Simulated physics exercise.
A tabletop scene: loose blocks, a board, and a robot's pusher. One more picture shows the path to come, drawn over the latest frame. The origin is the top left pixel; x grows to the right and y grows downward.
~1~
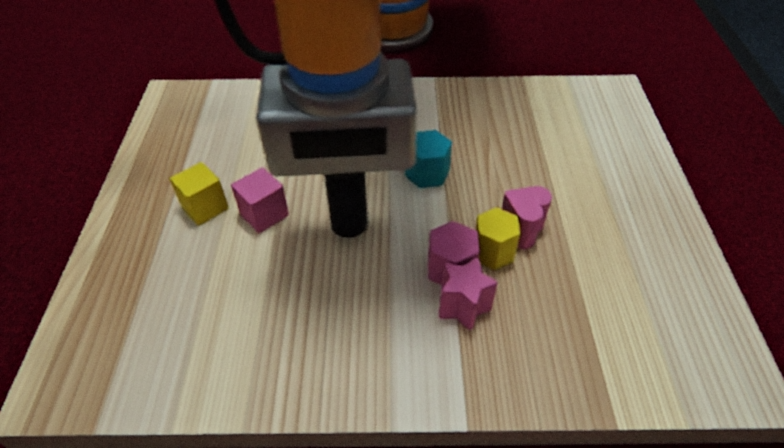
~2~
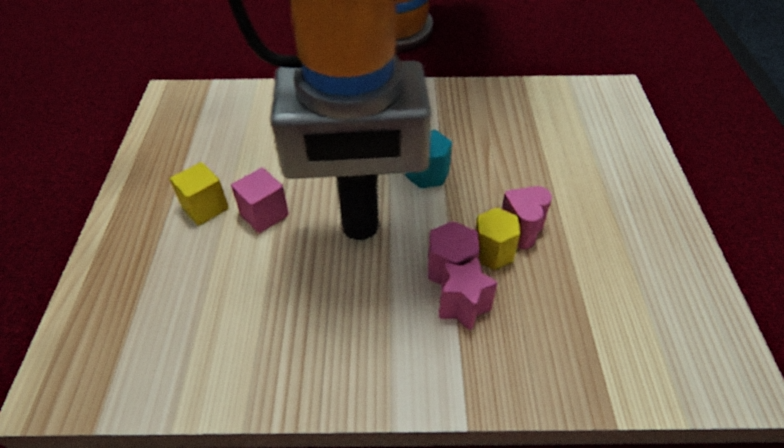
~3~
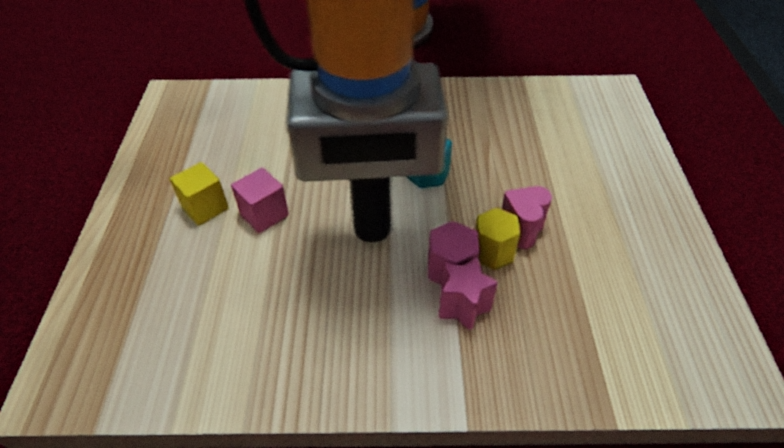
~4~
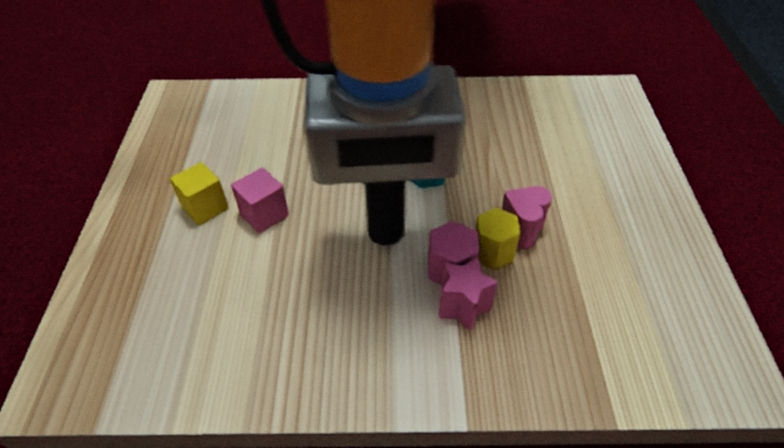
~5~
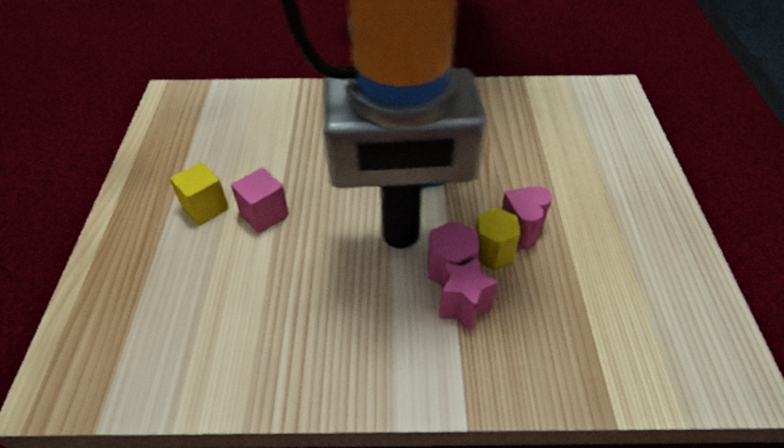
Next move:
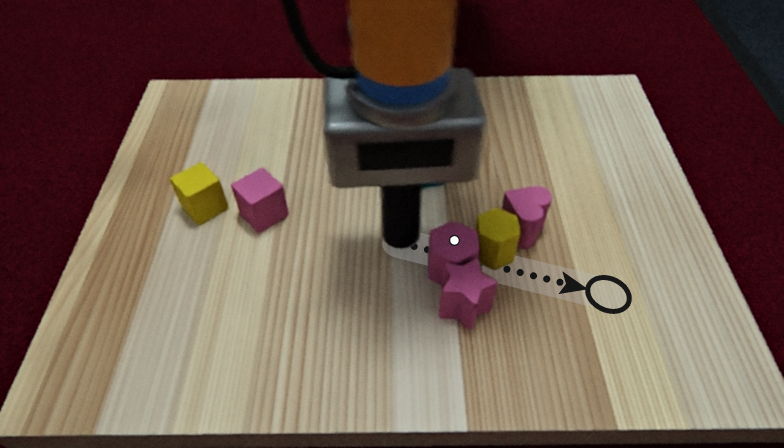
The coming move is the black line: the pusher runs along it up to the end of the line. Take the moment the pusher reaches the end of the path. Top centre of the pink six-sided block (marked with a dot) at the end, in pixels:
My estimate: (531, 283).
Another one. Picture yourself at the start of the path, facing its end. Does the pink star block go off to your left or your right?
It gets pushed right.
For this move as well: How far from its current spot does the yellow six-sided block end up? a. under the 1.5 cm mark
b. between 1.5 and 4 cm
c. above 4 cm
My pick is c.
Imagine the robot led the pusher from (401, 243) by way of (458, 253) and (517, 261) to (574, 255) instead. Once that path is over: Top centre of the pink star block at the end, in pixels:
Answer: (479, 300).
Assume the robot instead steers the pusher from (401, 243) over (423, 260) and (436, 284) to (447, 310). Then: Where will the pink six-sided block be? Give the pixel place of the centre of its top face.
When the path ends, it will be at (495, 268).
Path on the board, from (401, 243) to (608, 294); the dot is on the pink six-sided block.
The first path, step by step. One third of the way, pusher at (469, 251); pink six-sided block at (499, 265), turned 35° clockwise; pink star block at (478, 299), turned 40° clockwise; yellow six-sided block at (517, 230), turned 55° anticlockwise.
Two thirds of the way, pusher at (540, 268); pink six-sided block at (531, 283), turned 100° clockwise; pink star block at (481, 302), turned 50° clockwise; yellow six-sided block at (578, 231), turned 100° anticlockwise; pink heart at (539, 198), turned 30° anticlockwise.
At the end, pusher at (613, 286); pink six-sided block at (531, 283), turned 100° clockwise; pink star block at (481, 302), turned 50° clockwise; yellow six-sided block at (594, 227), turned 130° anticlockwise; pink heart at (539, 198), turned 30° anticlockwise.
